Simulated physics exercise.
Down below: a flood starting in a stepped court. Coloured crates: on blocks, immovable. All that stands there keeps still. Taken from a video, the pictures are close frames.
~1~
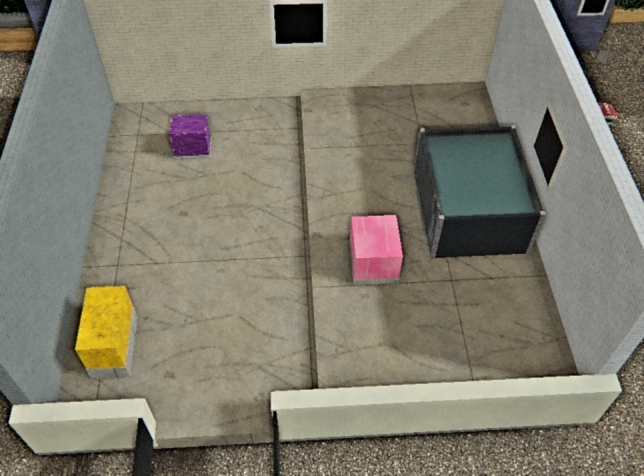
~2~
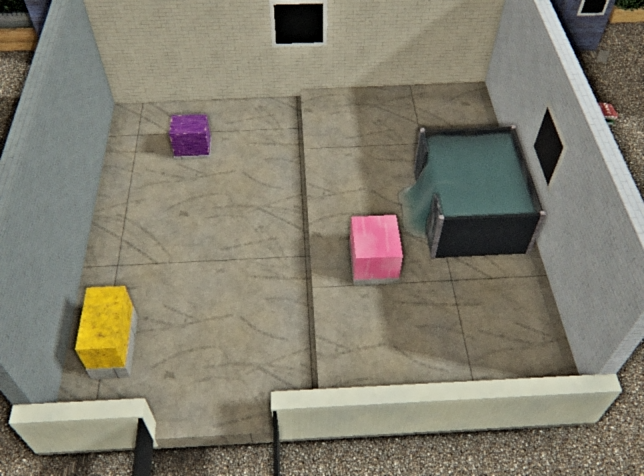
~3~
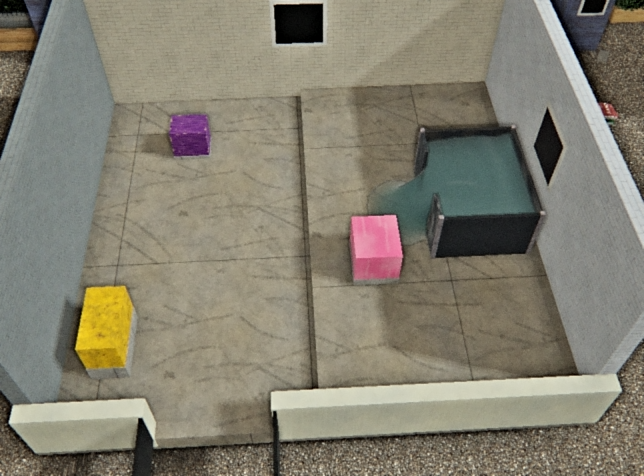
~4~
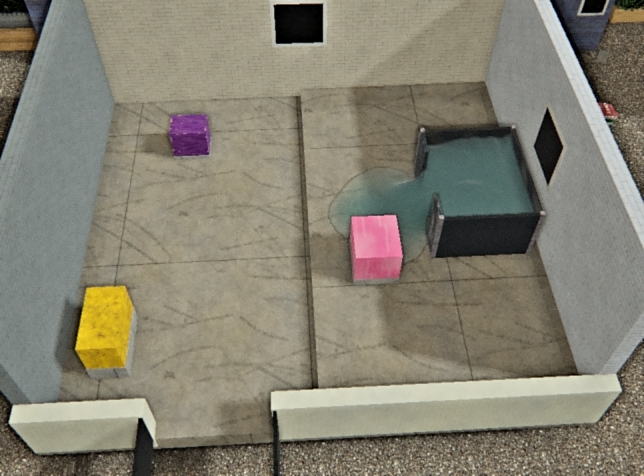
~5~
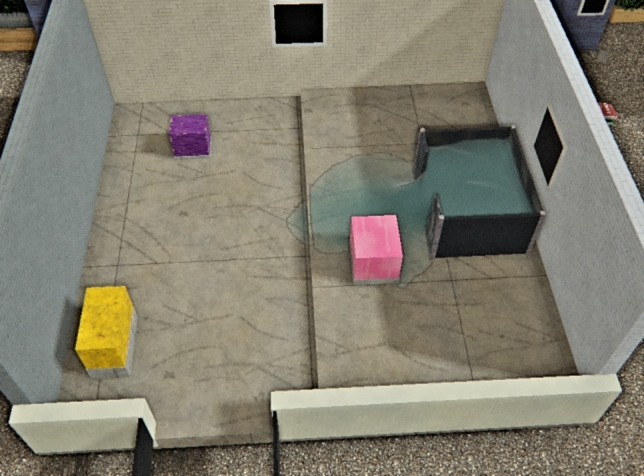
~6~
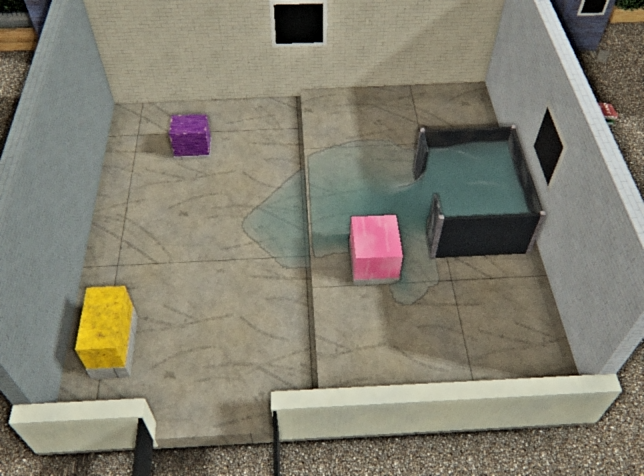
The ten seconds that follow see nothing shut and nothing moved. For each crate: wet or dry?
My prediction: The yellow crate is out of reach of the water. The pink crate is within reach of the water. The purple crate is within reach of the water.
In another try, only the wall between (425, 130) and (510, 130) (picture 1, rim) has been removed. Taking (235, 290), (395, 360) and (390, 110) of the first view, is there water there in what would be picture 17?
The first point is unwetted, the second unwetted, the third swamped.
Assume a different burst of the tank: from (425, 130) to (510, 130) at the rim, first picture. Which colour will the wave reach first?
Answer: The purple-painted one.
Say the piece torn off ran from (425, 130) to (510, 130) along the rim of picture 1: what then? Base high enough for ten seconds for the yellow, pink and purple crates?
Going crate by crate, the yellow one comes through dry, the pink one comes through dry and the purple one gets flooded.
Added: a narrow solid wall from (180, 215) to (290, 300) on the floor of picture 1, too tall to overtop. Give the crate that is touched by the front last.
Looks like the yellow one.
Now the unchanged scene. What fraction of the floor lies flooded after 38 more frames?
I'd say close to 65 per cent.
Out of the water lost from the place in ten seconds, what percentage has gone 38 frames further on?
About 20 per cent.
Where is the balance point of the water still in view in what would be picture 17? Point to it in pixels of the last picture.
That puts it at around (326, 208).
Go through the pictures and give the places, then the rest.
Still water in the open tank at (478, 174), in the first frame.
The front is at (408, 190), out from the gap at (428, 198), in the second frame.
Water pours out at (428, 200) and has run to (374, 197), in the third frame.
The front is at (333, 212), out from the gap at (428, 201), in the fourth frame.
Water pours out at (428, 200) and has run to (293, 218), in the fifth frame.
The front is at (250, 220), out from the gap at (428, 200), in the sixth frame.
A moment on, water covers 40 % of the floor; the yellow crate not reached, the pink crate water round its plinth, the purple crate water round its plinth.
Next, water covers 50 % of the floor; the yellow crate water round its plinth, the pink crate water round its plinth, the purple crate water round its plinth.
Then, water covers 60 % of the floor; the yellow crate water round its plinth, the pink crate water round its plinth, the purple crate water round its plinth.
Later, water covers 65 % of the floor; the yellow crate water round its plinth, the pink crate water round its plinth, the purple crate water round its plinth.
In the end, water covers 60 % of the floor; the yellow crate stayed above the water, the pink crate was topped, the purple crate was topped.
